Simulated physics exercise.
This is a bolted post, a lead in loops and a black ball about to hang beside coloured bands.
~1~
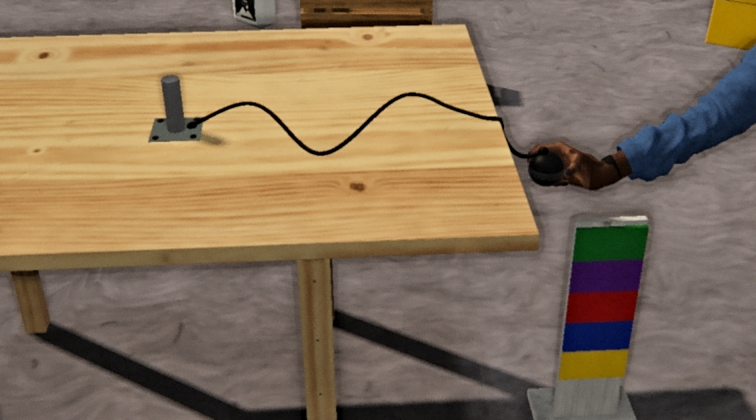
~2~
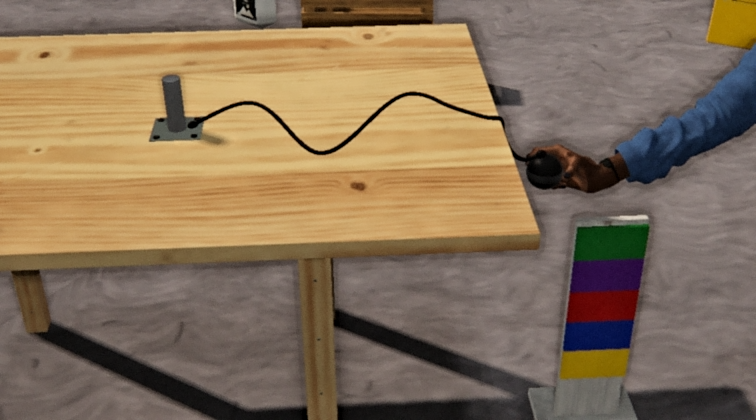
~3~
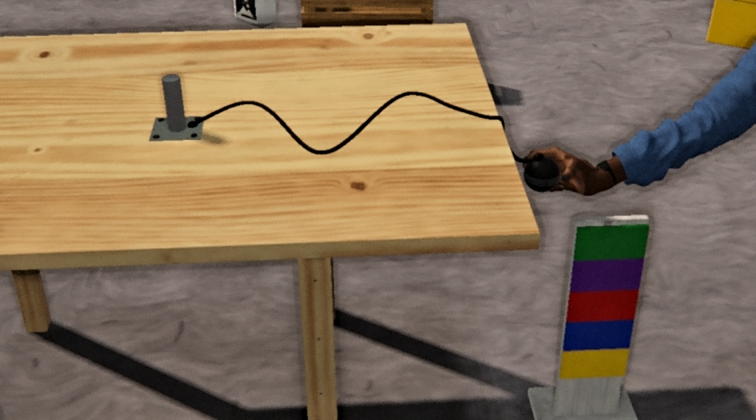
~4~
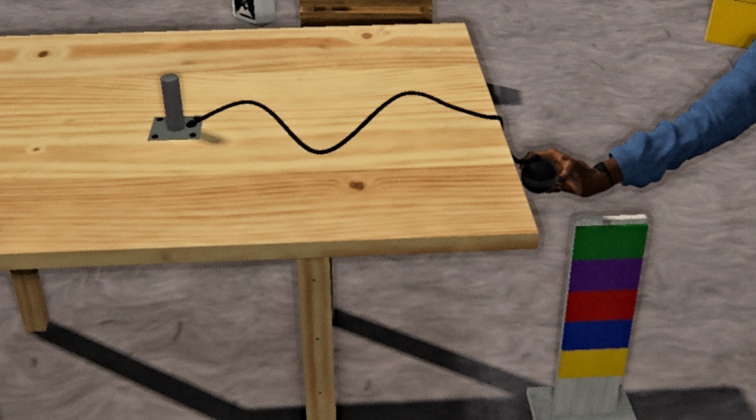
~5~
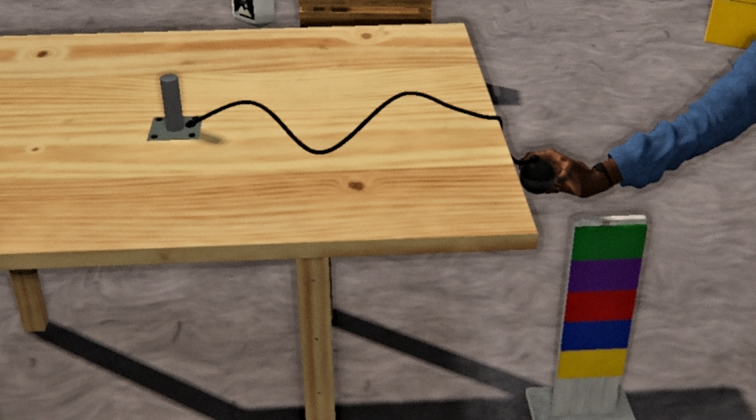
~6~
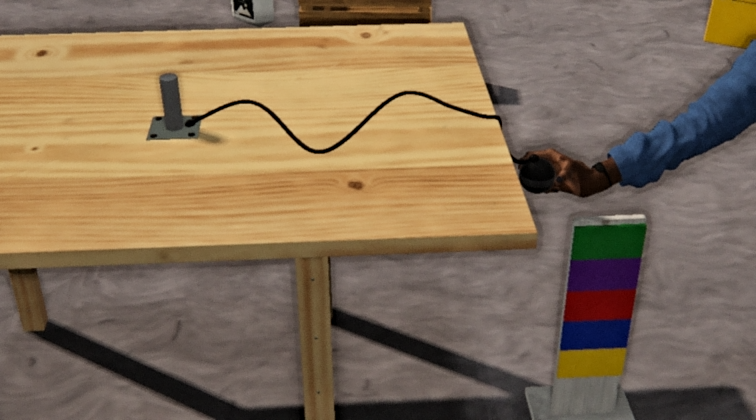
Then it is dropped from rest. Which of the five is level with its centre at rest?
The blue one.
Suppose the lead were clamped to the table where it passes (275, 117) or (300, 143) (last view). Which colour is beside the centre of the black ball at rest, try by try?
Taking them in turn: Red; purple.
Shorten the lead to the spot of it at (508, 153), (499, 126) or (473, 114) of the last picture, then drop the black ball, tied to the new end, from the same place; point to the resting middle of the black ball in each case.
Near (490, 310), (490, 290) and (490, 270).
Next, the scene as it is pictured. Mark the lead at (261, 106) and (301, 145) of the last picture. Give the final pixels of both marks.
About (284, 125), and the other about (382, 123).
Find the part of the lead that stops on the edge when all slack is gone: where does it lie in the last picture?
It lies at about (372, 115).
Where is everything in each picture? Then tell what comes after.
The first picture shows black ball (547, 168); green (611, 245); purple (607, 277); red (602, 308); blue (598, 338); yellow (594, 366).
The second picture shows black ball (544, 171); lead through (229, 108) (286, 128) (345, 143) (394, 100) (467, 112).
The third picture shows black ball (542, 174).
The fourth picture shows black ball (539, 176); lead through (227, 107) (285, 127) (344, 142) (393, 99) (466, 112).
The fifth picture shows black ball (538, 176).
The sixth picture shows black ball (537, 175); lead through (226, 106) (284, 127) (343, 142) (391, 99) (464, 111).
Soon after, ball near (491, 327); level with blue.
After that, ball near (490, 337); level with blue.
In the end, ball near (483, 337); level with blue. The lead holds its middle at blue.
